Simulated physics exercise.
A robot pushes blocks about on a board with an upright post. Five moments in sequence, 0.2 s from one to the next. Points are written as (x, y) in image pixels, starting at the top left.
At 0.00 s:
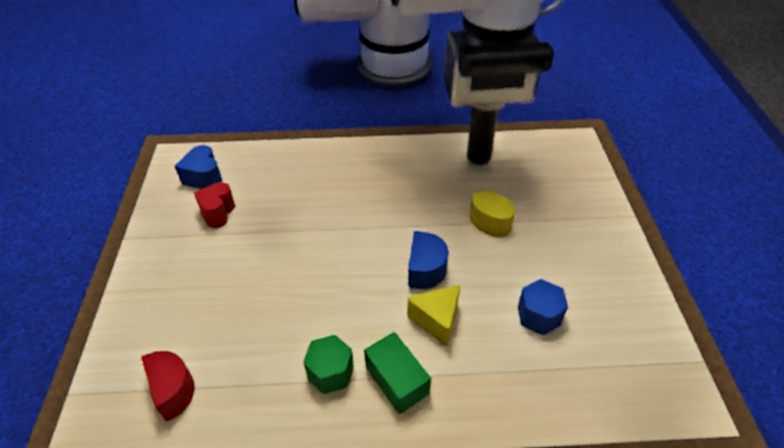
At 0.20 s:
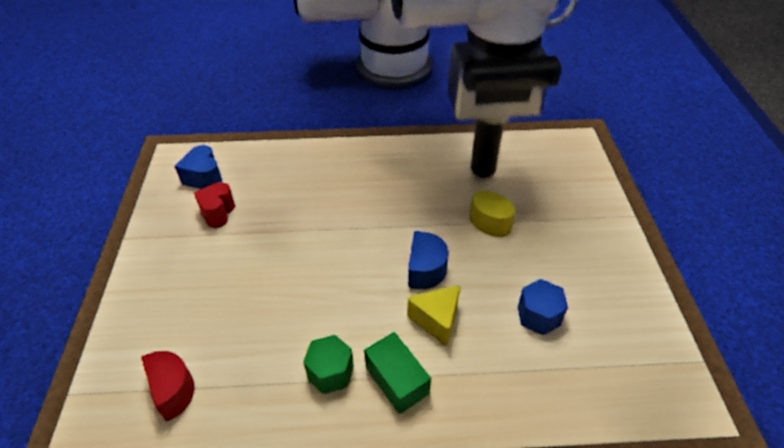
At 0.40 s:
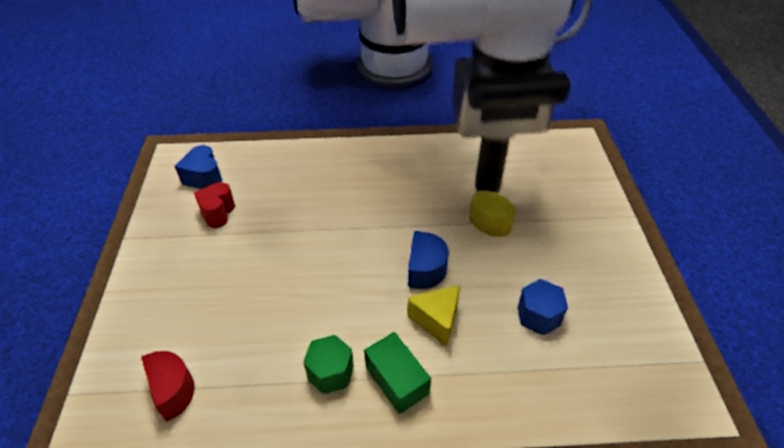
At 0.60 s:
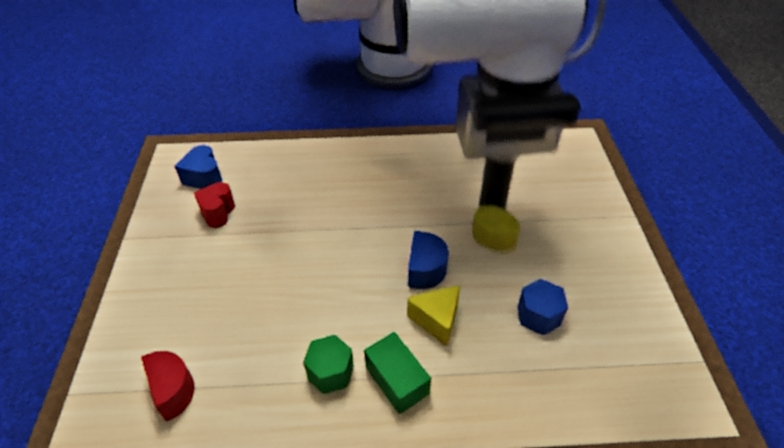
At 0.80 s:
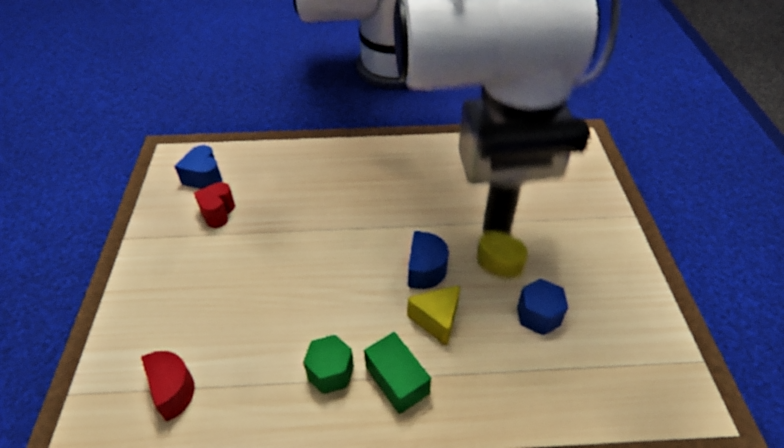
A robot arm's dark upright post moves down the wooden board to the yellow oval block, then pushes it toward the viewer and slightly right, nearer the blue hexagon, while the other red, blue, green and yellow blocks stay still.
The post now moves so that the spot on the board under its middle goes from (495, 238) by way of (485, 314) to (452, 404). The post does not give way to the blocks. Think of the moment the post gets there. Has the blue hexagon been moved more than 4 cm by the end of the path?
I'd say no.
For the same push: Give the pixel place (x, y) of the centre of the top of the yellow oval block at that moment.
For the centre of its top, I'd go with (523, 316).
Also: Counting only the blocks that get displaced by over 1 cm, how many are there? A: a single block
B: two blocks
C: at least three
The correct letter is B.
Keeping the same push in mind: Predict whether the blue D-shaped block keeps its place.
At the moment the path ends, the blue D-shaped block still stands where it did.
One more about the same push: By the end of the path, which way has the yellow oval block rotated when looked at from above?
Short answer: Counterclockwise.
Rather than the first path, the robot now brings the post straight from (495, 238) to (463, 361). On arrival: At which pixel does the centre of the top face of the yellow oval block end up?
Located at (514, 307).
On the path given first. One third of the way, post (492, 281); yellow oval block (517, 293), turned 60° anticlockwise; blue hexagon (560, 310).
Two thirds of the way, post (478, 337); yellow oval block (523, 316), turned 110° anticlockwise; blue hexagon (567, 315), turned 20° anticlockwise.
At the end, post (453, 398); green rectangular block unmoved; blue D-shaped block unmoved; yellow oval block (523, 316), turned 110° anticlockwise; blue hexagon (567, 315), turned 20° anticlockwise.
